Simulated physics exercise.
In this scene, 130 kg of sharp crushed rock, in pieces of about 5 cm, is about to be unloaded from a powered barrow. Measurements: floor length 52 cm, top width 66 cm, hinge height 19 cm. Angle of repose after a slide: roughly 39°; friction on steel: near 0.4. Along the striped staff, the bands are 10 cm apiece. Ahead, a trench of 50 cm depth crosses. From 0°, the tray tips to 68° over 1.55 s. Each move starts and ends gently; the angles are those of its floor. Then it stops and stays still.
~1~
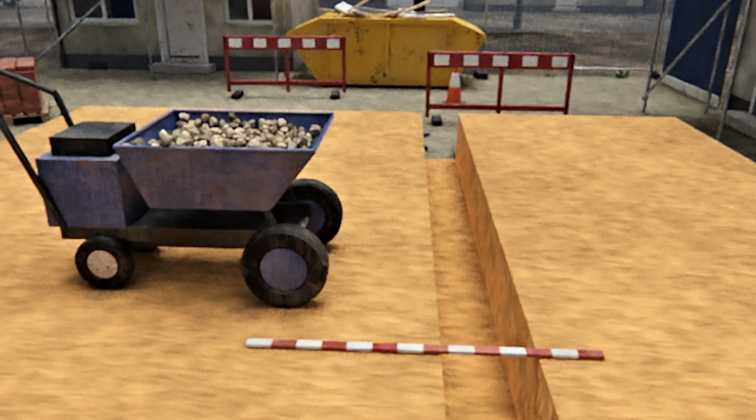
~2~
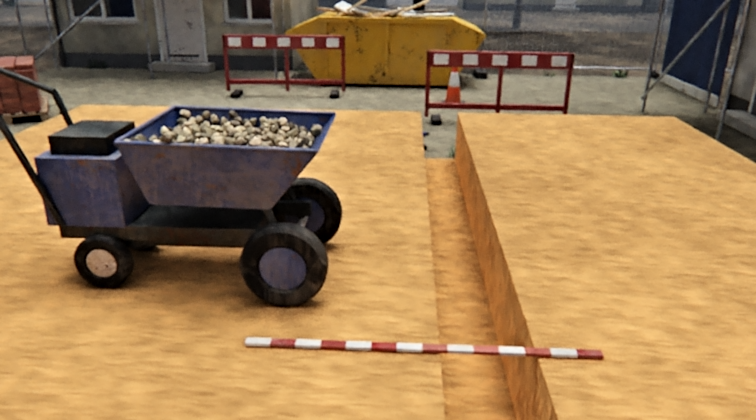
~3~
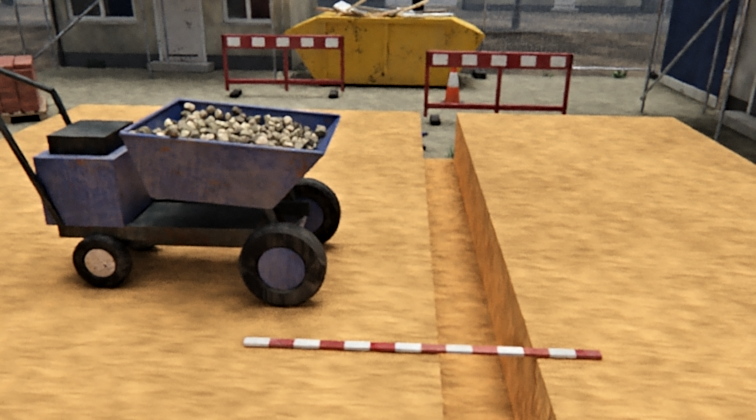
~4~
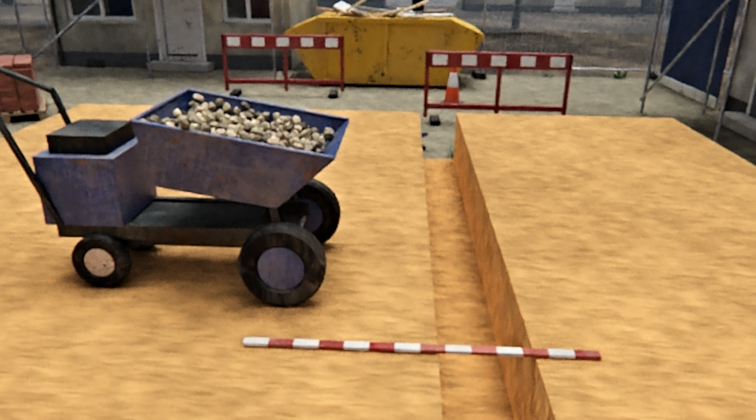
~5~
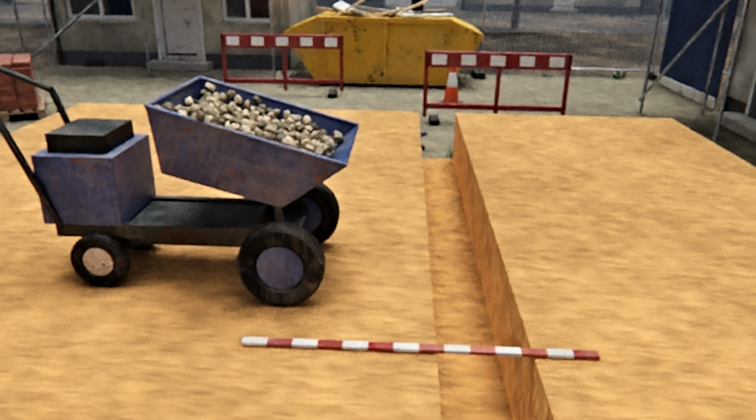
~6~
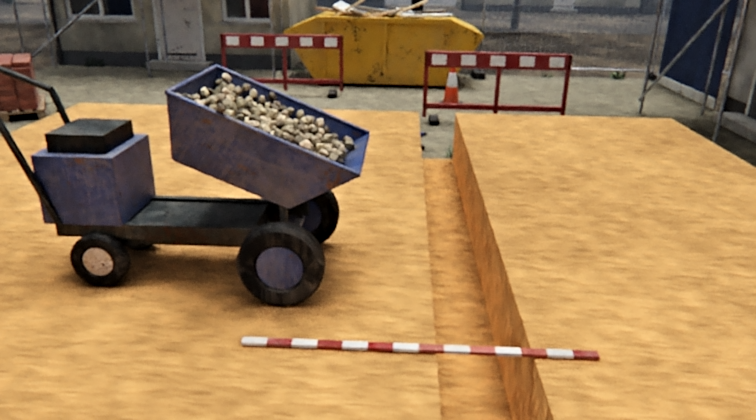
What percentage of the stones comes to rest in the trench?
About 69 per cent.
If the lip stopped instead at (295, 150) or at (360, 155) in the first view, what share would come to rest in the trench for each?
About 50 per cent from the first spot, about 75 from the second.
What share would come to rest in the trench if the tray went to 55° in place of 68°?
I'd expect around 10 in a hundred.
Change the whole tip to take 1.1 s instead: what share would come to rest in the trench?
About 70%.
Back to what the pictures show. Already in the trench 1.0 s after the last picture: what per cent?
Roughly 15% by that time.
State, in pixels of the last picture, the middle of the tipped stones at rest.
Their middle lands near (462, 351).
Then, 0.6 s after the last picture the floor is at 57°, 100 % in the tray; the foremost stones are at (403, 218).
Then, 1.0 s after the last picture the floor is at 68°, 77 % in the tray, 6 % short of the trench, 17 % in the trench; the foremost stones are at (490, 371).
Then, 1.4 s after the last picture the floor is at 68°, 53 % in the tray, 6 % short of the trench, 41 % in the trench; the foremost stones are at (496, 344).
Then, 3.3 s after the last picture the floor is at 68°, 23 % in the tray, 8 % short of the trench, 69 % in the trench; the foremost stones are at (497, 350).
